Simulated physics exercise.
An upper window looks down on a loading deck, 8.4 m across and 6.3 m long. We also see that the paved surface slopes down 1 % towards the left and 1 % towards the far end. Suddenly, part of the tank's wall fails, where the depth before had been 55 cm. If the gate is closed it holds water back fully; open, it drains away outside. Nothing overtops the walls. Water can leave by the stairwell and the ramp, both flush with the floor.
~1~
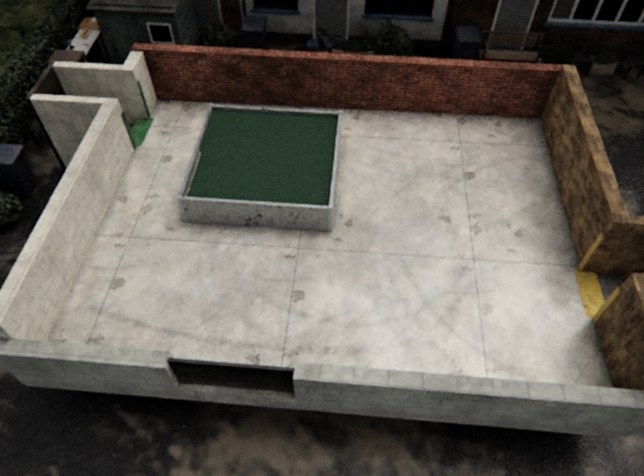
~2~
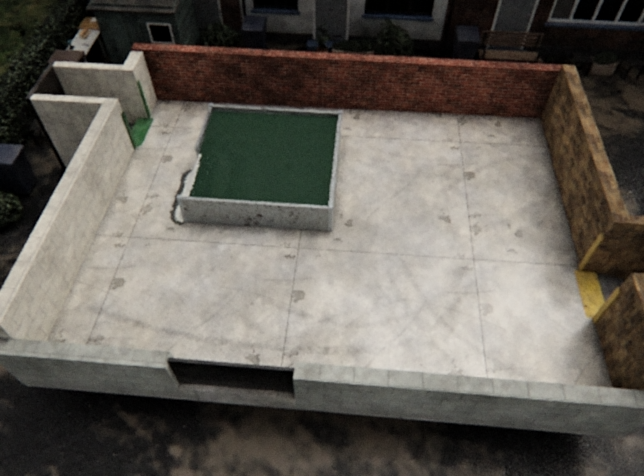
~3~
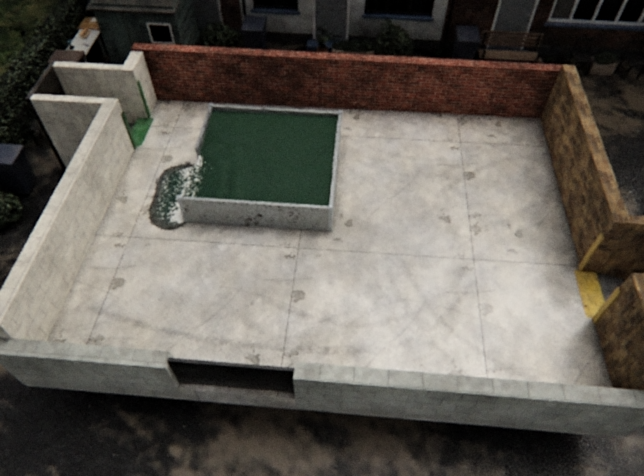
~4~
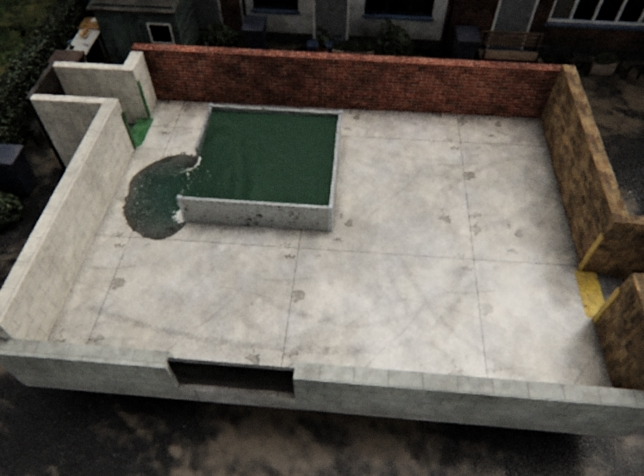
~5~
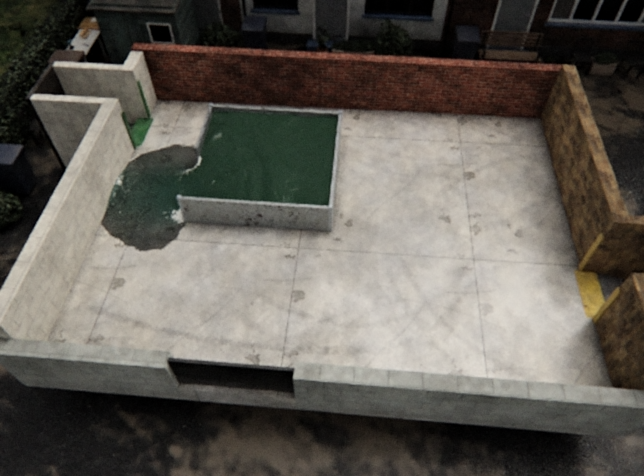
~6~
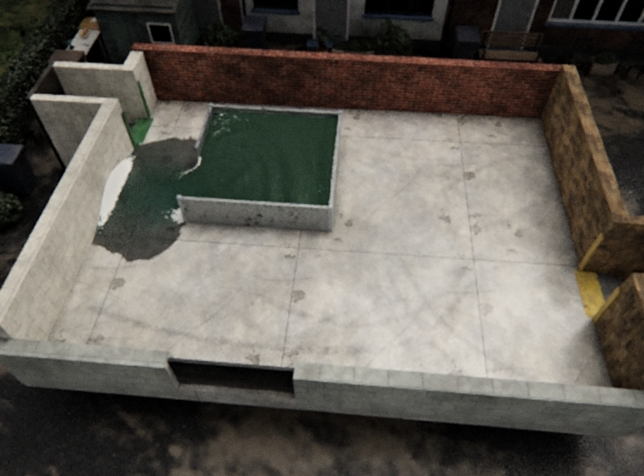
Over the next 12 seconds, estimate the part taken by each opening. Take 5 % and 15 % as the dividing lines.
Shares: Gate - less than 5 %; stairwell (marked green) - between 5 and 15 %; basement ramp (marked yellow) - under 5 %.
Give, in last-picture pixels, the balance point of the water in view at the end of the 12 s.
The water's centre sits at about (319, 198).
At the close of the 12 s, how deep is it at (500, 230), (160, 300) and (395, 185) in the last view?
Depths: About 7, 5 and 5 centimetres.
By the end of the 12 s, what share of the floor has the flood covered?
Covered: Roughly 100 per cent.
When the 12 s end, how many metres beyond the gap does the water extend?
Roughly 7.6 m.
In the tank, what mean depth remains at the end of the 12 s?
It averages close to 10 centimetres.
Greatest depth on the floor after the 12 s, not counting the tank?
Around 14 centimetres.
A moment later water covers 10 % of the floor and is deepest (40 cm) near (124, 195); gone so far, the gate 0 %, the stairwell (marked green) 0 %, the basement ramp (marked yellow) 0 %.
Soon after water covers 20 % of the floor and is deepest (40 cm) near (111, 201); gone so far, the gate 0 %, the stairwell (marked green) 1 %, the basement ramp (marked yellow) 0 %.
Next water covers 30 % of the floor and is deepest (30 cm) near (43, 350); gone so far, the gate 0 %, the stairwell (marked green) 2 %, the basement ramp (marked yellow) 0 %.
Later on water covers 90 % of the floor and is deepest (18 cm) near (38, 361); gone so far, the gate 0 %, the stairwell (marked green) 5 %, the basement ramp (marked yellow) 0 %.
At the end water covers 100 % of the floor and is deepest (14 cm) near (434, 114); gone so far, the gate 0 %, the stairwell (marked green) 7 %, the basement ramp (marked yellow) 1 %.
